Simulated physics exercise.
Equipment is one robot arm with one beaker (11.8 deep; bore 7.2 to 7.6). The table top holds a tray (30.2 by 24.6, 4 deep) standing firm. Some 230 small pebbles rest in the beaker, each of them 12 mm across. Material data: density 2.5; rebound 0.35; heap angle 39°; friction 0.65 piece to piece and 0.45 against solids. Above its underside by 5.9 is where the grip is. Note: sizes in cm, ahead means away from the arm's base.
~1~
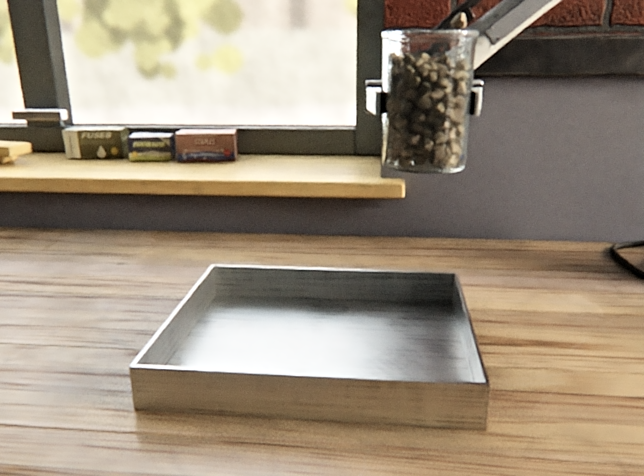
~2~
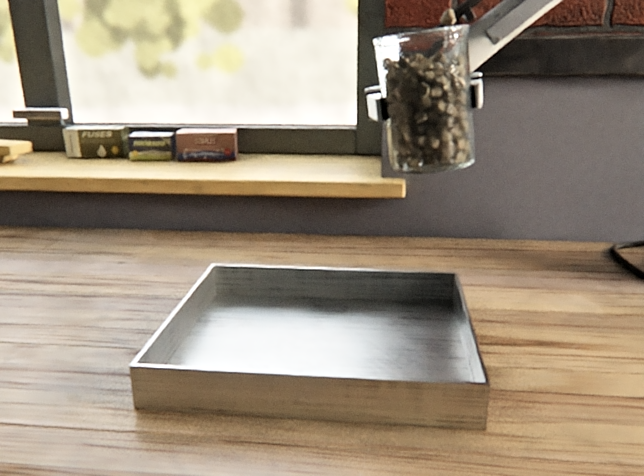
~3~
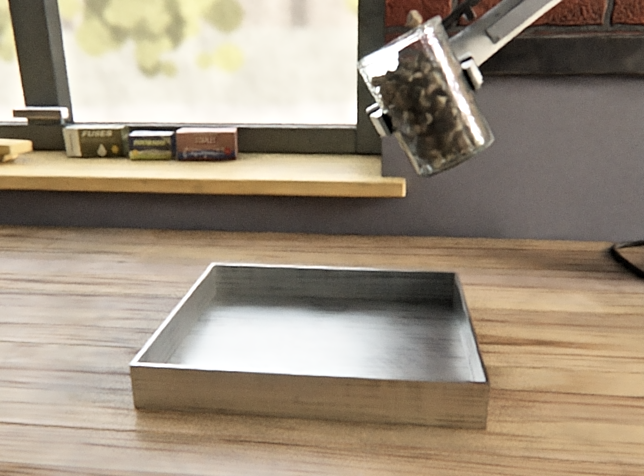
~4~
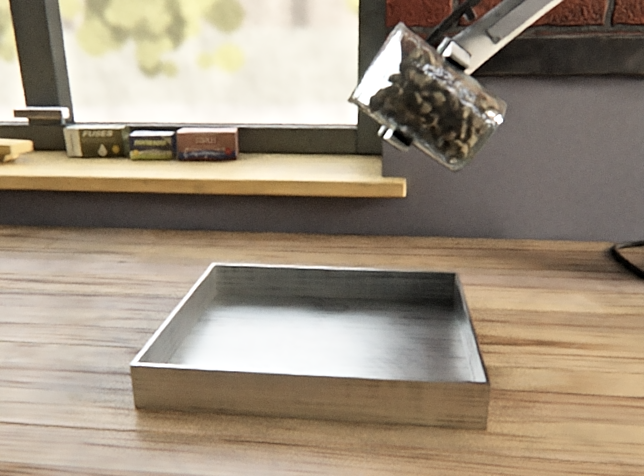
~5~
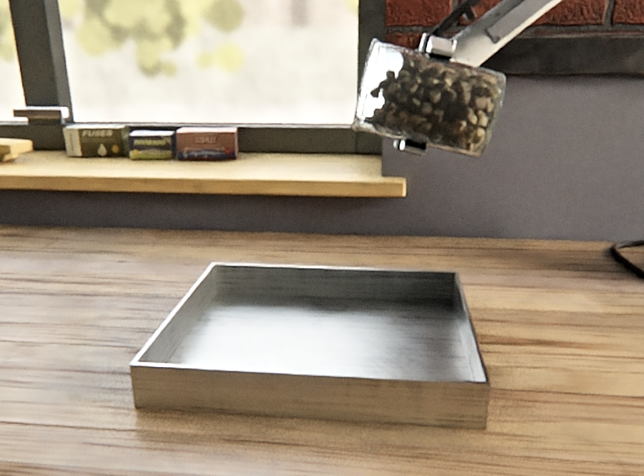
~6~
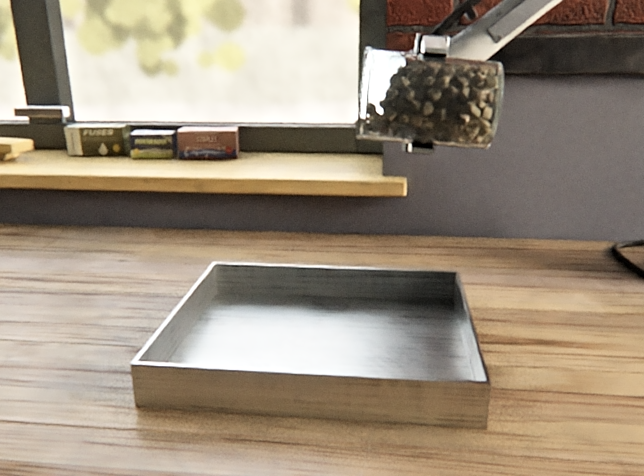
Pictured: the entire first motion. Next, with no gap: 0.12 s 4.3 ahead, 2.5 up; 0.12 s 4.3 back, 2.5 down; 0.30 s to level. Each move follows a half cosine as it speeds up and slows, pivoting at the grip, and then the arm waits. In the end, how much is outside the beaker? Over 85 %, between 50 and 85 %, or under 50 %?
Between 50 and 85 %.
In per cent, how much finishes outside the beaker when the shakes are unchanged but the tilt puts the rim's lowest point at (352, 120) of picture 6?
About 35 %.
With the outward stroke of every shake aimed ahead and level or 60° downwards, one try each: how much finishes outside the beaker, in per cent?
It comes to around 45 per cent on the first try and around 5 per cent on the second.
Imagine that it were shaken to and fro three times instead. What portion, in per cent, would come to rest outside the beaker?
In that case, some 90 per cent.
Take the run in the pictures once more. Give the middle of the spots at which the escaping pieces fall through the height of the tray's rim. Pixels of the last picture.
About at (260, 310).
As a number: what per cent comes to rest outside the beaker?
The share is close to 65 per cent.
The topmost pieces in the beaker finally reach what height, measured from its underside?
I'd say near 5.0 cm from the bottom.
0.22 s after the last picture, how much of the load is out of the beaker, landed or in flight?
I'd put it at some 25 per cent at that point.
Then, 0.22 s after the last picture, tilted 85° forward, highest piece 29 above the table; 169 in the beaker, 58 in flight or on a rim.
Then, 0.43 s after the last picture, tilted 24° forward, highest piece 31 above the table; 136 in the tray, 84 in the beaker, 7 in flight or on a rim.
Then, 0.74 s after the last picture, level, highest piece 25 above the table; 143 in the tray, 84 in the beaker.
Then, 1.79 s after the last picture, level, highest piece 25 above the table; 143 in the tray, 84 in the beaker.
Final count, 143 in the tray, 84 in the beaker. That is 63 % outside the beaker.
